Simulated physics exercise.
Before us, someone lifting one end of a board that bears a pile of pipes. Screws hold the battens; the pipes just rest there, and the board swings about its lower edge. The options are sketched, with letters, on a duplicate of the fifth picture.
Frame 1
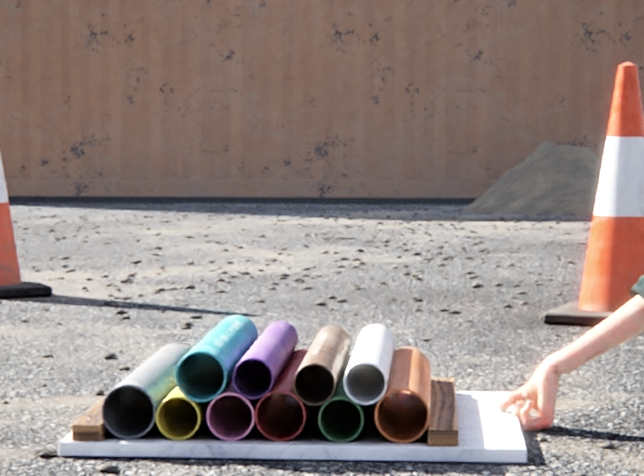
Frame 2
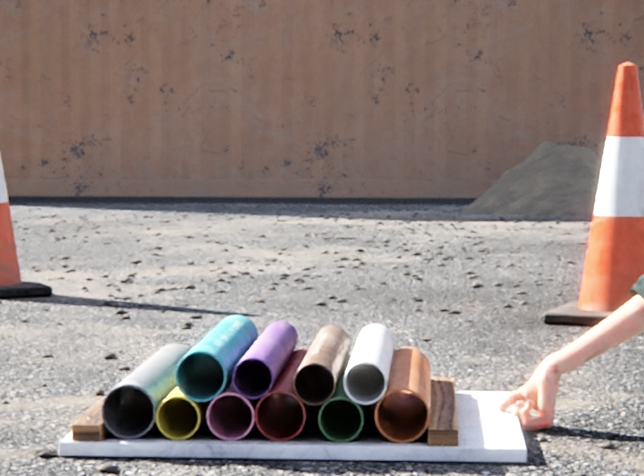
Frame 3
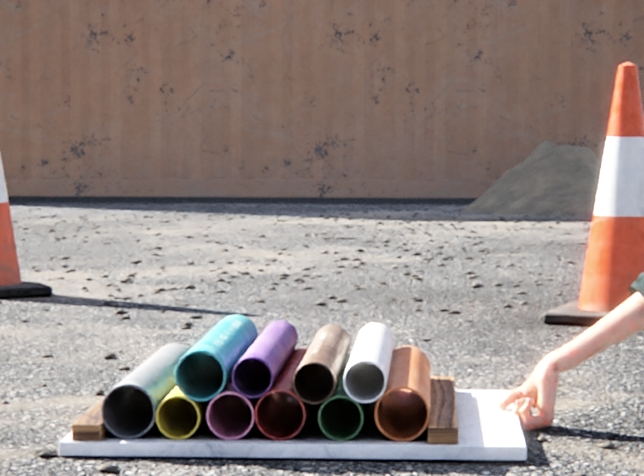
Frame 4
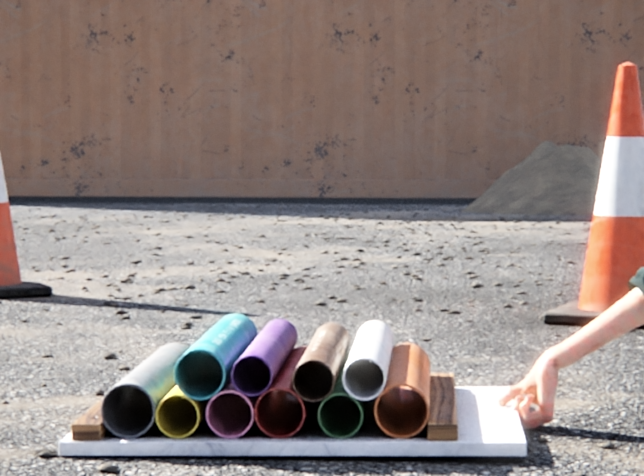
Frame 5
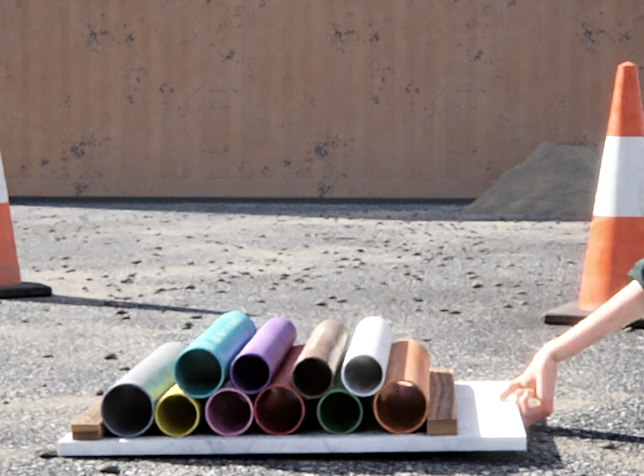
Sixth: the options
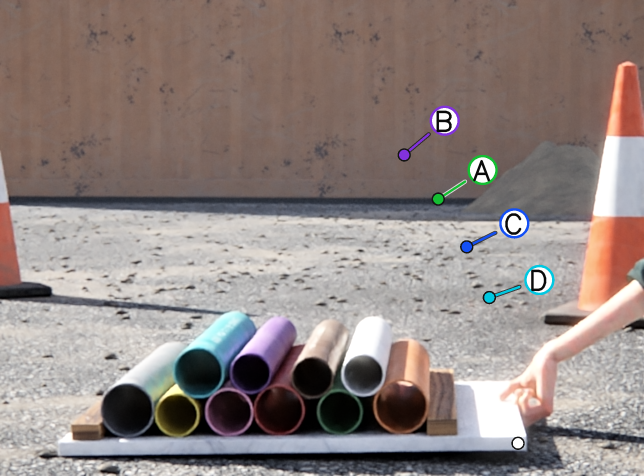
A white board bearing a pile of colourful pipes between wooden battens lies on rough pavement, a hand at its right end. The hand then slowly raises that end a little, tilting the board slightly, while the pipes stay stacked together between the battens.
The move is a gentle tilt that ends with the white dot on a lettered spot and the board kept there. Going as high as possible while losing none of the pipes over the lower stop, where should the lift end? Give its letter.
It can be raised to D.
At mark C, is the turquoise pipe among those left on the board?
No.
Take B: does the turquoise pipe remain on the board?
No, with B.
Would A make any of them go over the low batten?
Yes, at A.
On the marked copy, A at (438, 199); B at (404, 155); C at (467, 247); D at (489, 297); the white dot at (518, 443).
Taking D. A third of the way, board at 14°.
Two thirds of the way, board at 20°.
When it is over, board at 20°, none over the low batten.
As for the rest, A five over the low batten; B seven over the low batten; C one over the low batten (turquoise).
